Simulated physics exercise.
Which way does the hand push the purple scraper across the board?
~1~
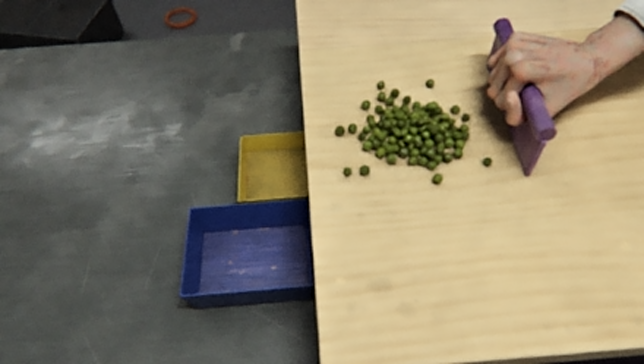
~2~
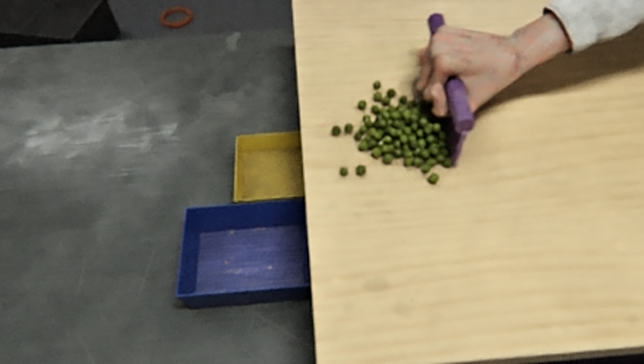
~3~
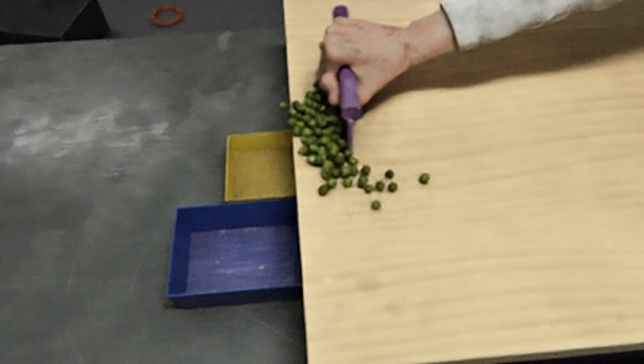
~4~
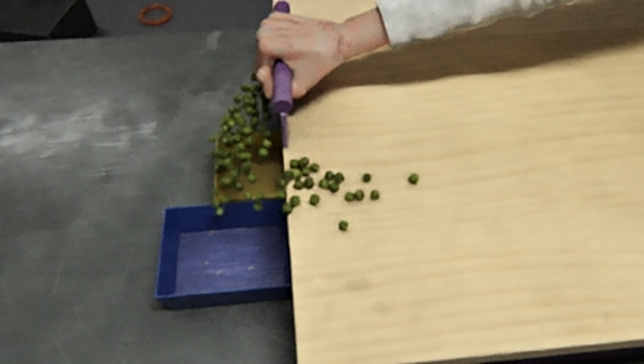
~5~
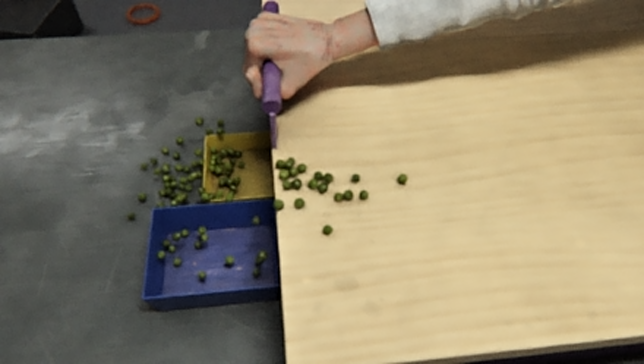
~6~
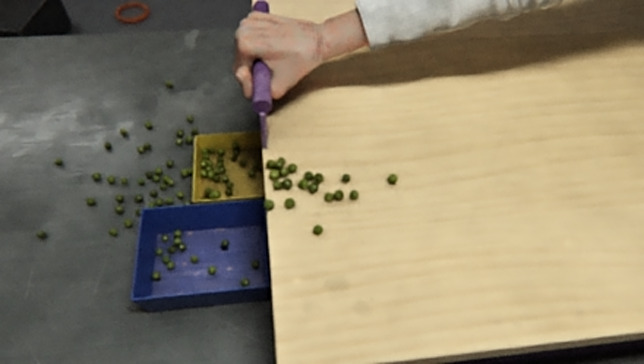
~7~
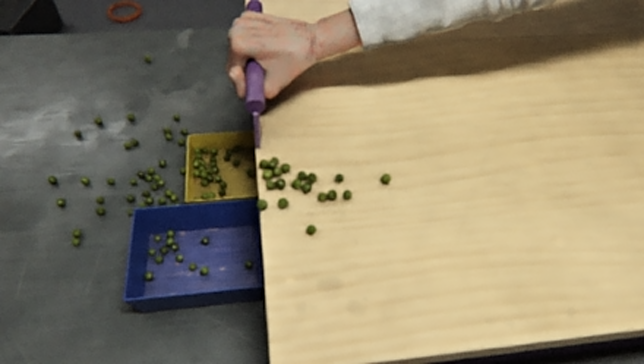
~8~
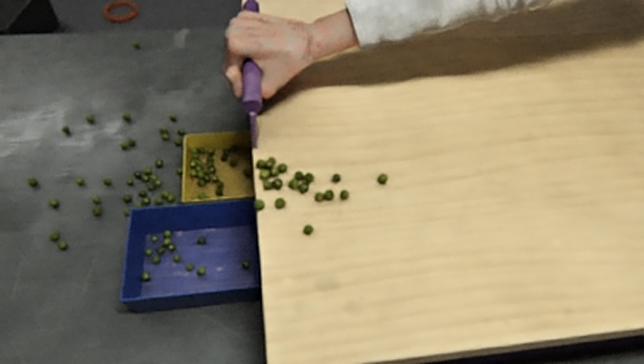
The hand pushes the scraper to the left, toward the edge of the board beside the two tins.
On a pale wooden board beside a dark grey surface, a hand grips a purple scraper to the right of a loose pile of small green olives. The hand pushes the scraper left into the pile and sweeps it toward the board's edge, leaving a few olives trailing behind. At the edge the bulk spills over in a clump above the yellow tin. The scraper stops there while the olives scatter and roll. Some end up in the yellow tin and fewer in the blue one, many lie loose on the grey surface, and a small group stays on the board.
